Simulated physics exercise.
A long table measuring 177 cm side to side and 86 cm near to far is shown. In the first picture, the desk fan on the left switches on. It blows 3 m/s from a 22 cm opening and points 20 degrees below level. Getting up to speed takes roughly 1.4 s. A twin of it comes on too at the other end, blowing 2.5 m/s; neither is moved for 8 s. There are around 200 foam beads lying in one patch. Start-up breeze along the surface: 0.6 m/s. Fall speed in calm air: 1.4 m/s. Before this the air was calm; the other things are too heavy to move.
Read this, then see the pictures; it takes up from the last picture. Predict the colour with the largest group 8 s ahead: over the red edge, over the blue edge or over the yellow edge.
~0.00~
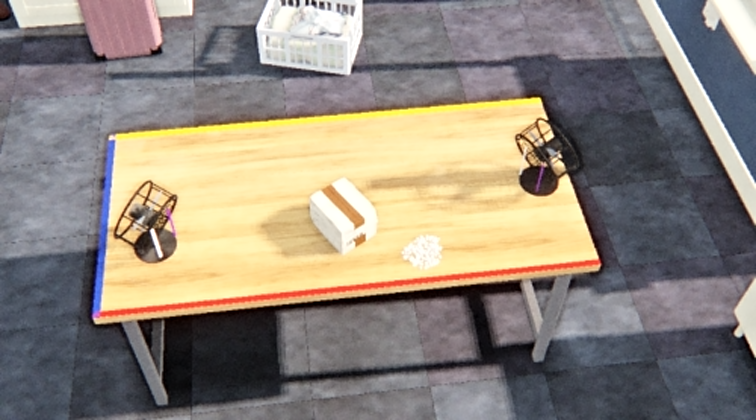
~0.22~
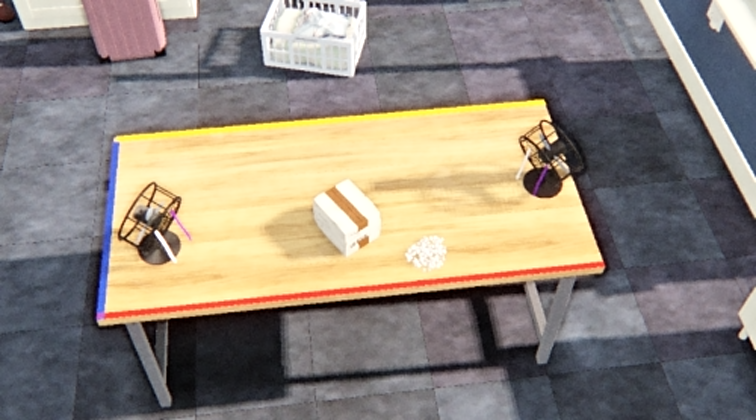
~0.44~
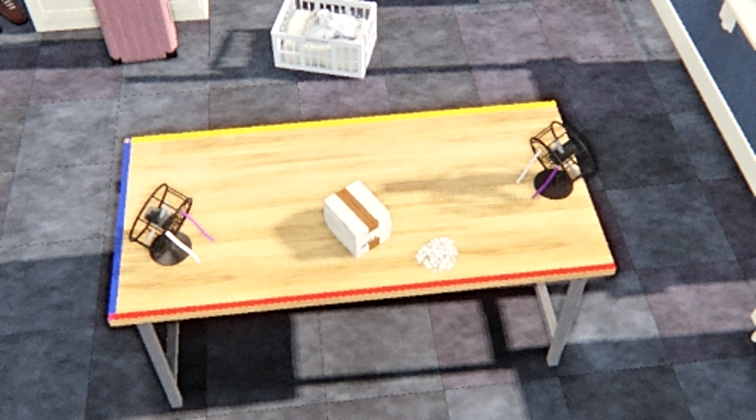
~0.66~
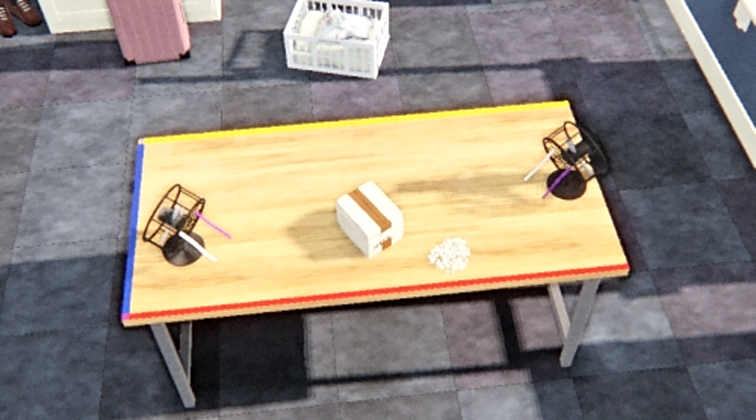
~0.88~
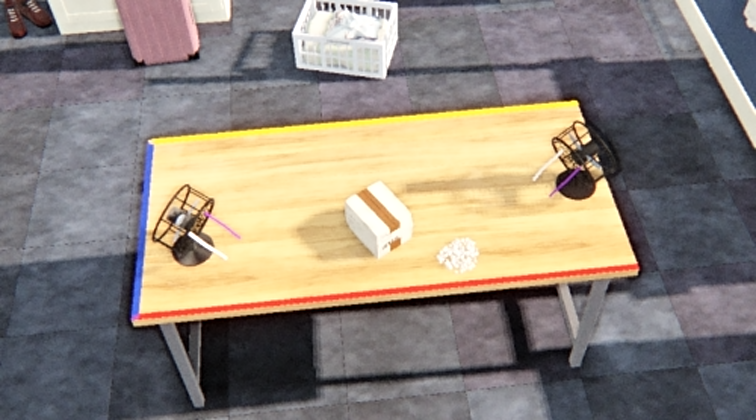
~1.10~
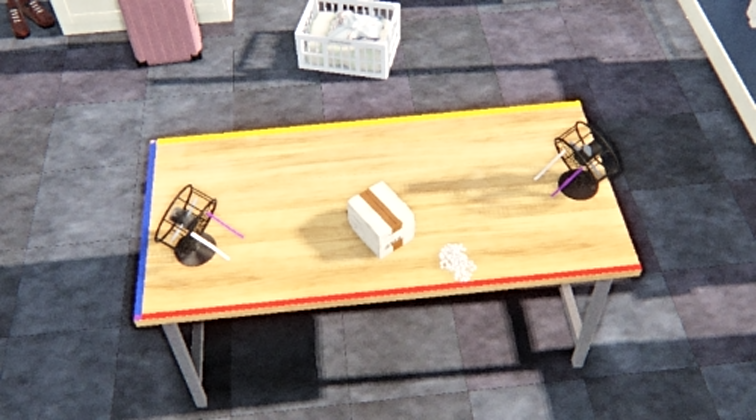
The red edge.
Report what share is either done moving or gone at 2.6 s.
100 %.
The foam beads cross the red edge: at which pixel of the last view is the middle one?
At roughly pixel (454, 289).
After 1.6 s, 6 % are still on the top, 0 % are over the blue edge, 93 % over the red edge and 0 % over the yellow edge.
After 2.6 s, 1 % are still on the top, 0 % are over the blue edge, 99 % over the red edge and 0 % over the yellow edge.
After 4.4 s, 1 % are still on the top, 0 % are over the blue edge, 99 % over the red edge and 0 % over the yellow edge.
After 8.0 s, at the end, 0 % are over the blue edge, 99 % over the red edge and 0 % over the yellow edge.
